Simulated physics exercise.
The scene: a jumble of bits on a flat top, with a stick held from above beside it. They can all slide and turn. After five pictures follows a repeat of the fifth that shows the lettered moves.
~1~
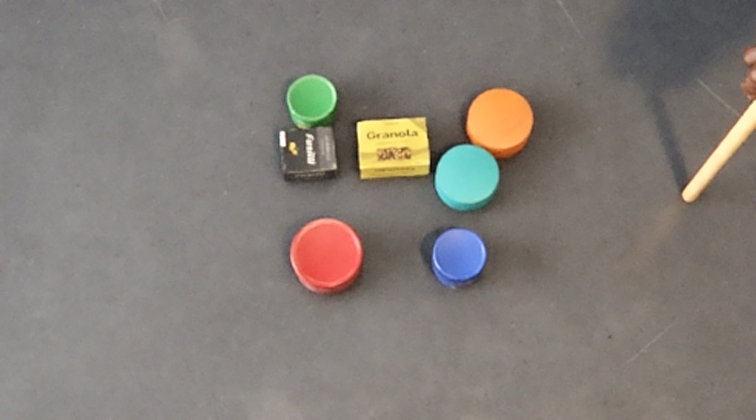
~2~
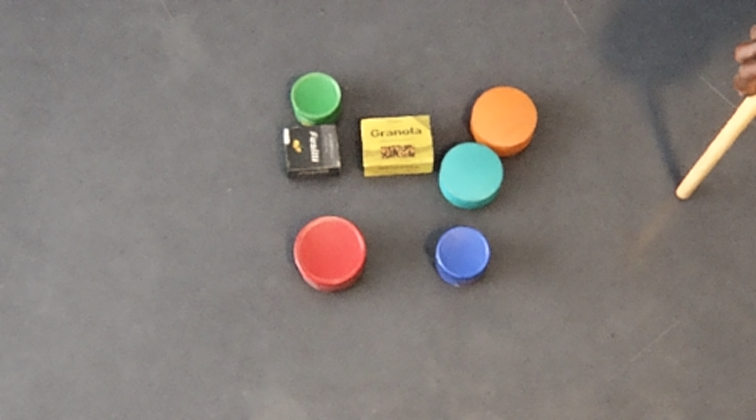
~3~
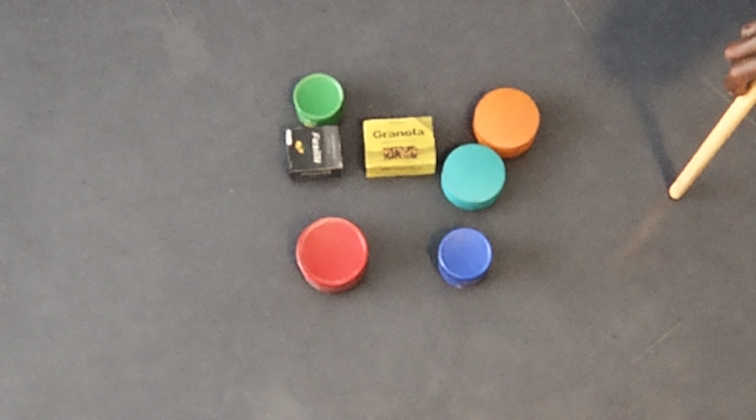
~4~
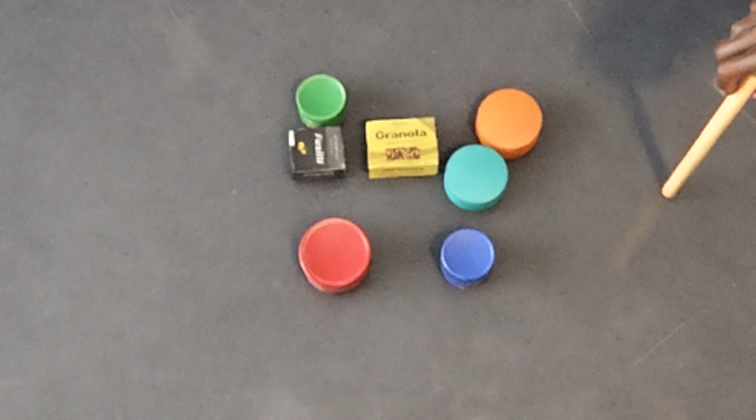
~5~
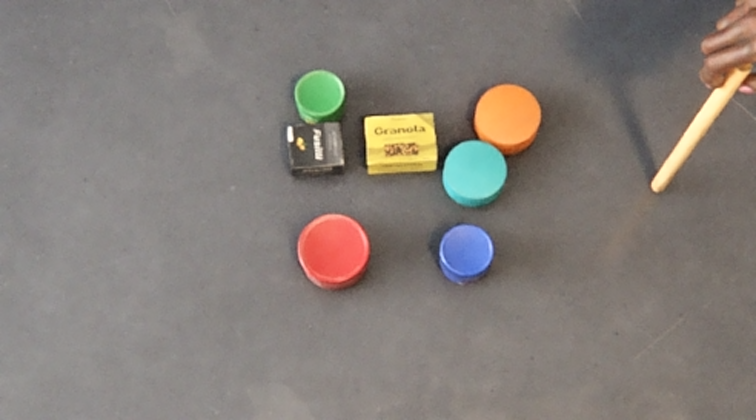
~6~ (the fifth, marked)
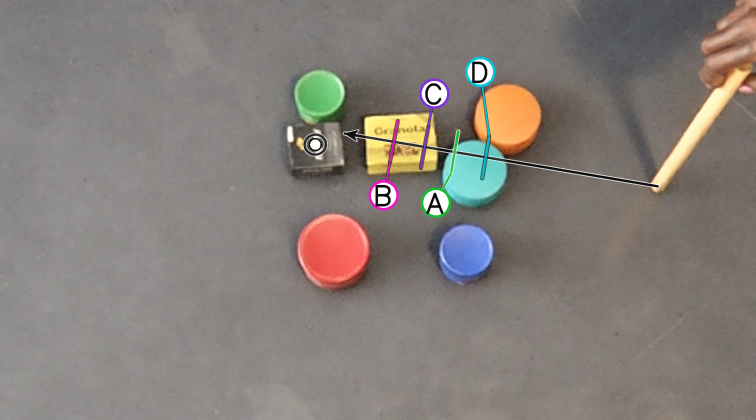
On a flat grey top, a hand moves a stick slightly left beside still, colourful objects.
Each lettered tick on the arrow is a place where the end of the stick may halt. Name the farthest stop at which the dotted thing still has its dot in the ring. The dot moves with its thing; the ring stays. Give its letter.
No farther than C.
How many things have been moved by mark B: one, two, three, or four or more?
It has moved three.
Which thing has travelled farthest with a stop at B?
It is the yellow box.
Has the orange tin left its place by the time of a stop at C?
No.
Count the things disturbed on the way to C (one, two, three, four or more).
It has moved two.
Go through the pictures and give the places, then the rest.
Red tub (327, 257); orange tin (499, 124); black packet (309, 154), in the first frame.
Black packet (313, 151); blue jar (462, 257), in the second frame.
Yellow box (399, 147); green tub (320, 102), in the third frame.
Turquoise tin (476, 178); red tub (336, 257), in the fourth frame.
Orange tin (507, 120); black packet (317, 149); blue jar (466, 255), in the fifth frame.
On the marked copy, A at (454, 152); B at (394, 142); C at (425, 147); D at (486, 158); the arrow from (658, 186) to (345, 134); the white dot at (316, 144).
With C. Early on, foot of the stick (572, 173).
Further on, foot of the stick (488, 158); turquoise tin (462, 178).
At the end, foot of the stick (425, 148); turquoise tin (455, 183); yellow box (383, 144); the dot is still in its ring.
As for the rest, A keeps the dot in but is short; B shifts the dotted thing to (291, 153); D keeps the dot in but is short.
